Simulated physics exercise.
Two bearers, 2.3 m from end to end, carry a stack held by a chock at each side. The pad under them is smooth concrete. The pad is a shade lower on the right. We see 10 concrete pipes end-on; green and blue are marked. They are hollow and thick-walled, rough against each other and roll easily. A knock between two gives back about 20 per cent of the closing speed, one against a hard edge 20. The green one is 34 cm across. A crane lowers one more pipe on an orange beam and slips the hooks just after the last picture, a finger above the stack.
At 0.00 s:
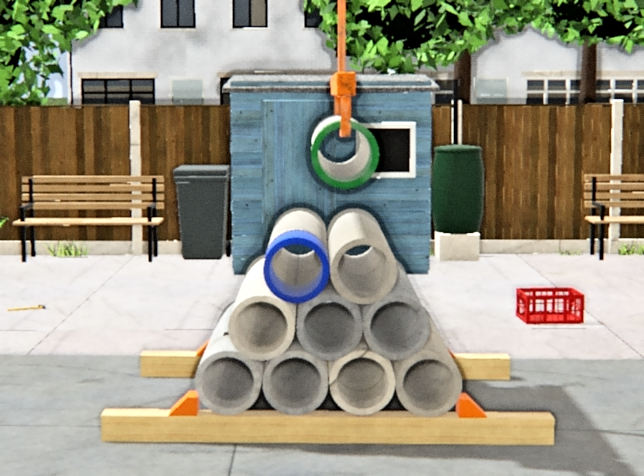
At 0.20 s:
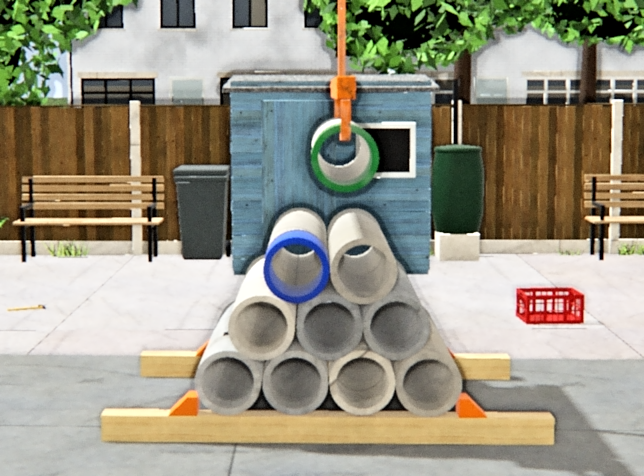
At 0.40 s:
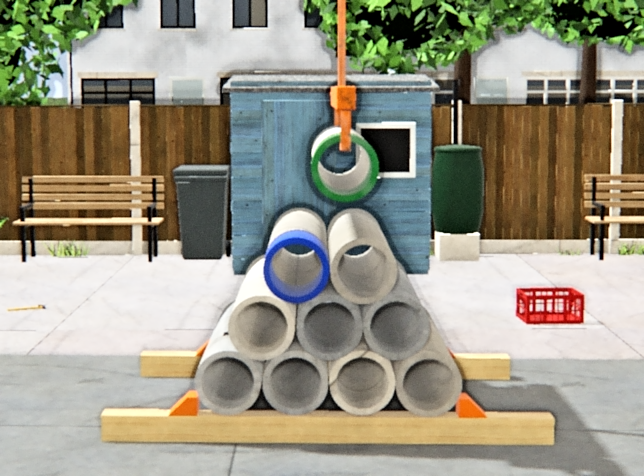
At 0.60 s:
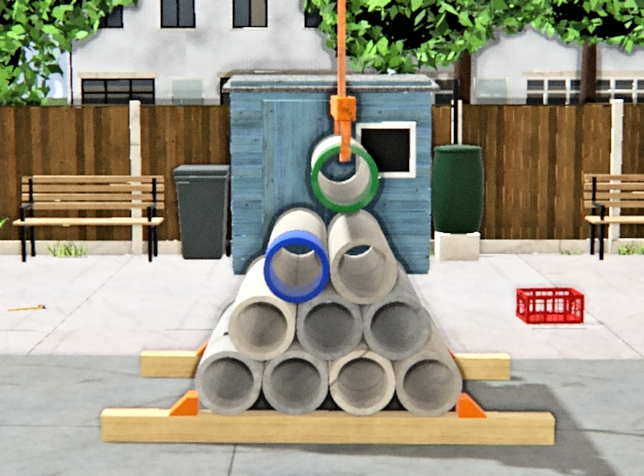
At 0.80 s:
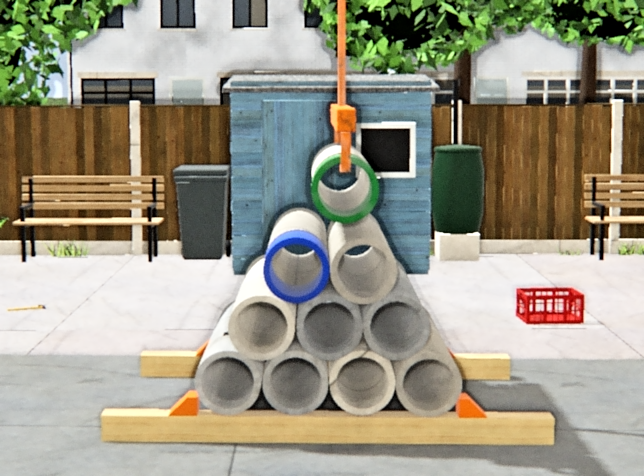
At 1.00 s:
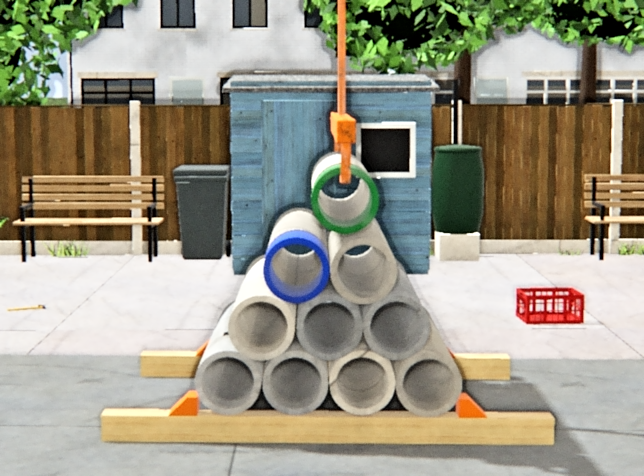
To begin with, a green-rimmed concrete pipe hangs from an orange hook just above a stack of pipes, one of them rimmed in blue, in front of a blue shed. The hook then lowers the green-rimmed pipe slowly, a short way straight down, while the stacked pipes stay still.
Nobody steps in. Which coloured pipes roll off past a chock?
Green remains between the chocks, blue is held in.
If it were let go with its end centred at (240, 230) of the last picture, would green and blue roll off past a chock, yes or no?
Then green yes, blue no.
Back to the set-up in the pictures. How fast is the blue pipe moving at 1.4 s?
About 0.0 m/s.
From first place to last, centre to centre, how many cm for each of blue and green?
Blue 0, green 30.
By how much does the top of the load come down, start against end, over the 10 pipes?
Some 30 cm lower.
By 1.4 s, green is up on others, 65 cm inside the left chock, rolling left; blue is up on others, 50 cm inside the left chock; 0 of 10 are outside the chocks.
By 1.9 s, green is up on others, 65 cm inside the right chock, rolling left; blue as before; 0 of 10 are outside the chocks.
Finally (2.5 s), green is up on others, 65 cm inside the right chock; blue is up on others, 50 cm inside the left chock; 0 of 10 are outside the chocks.
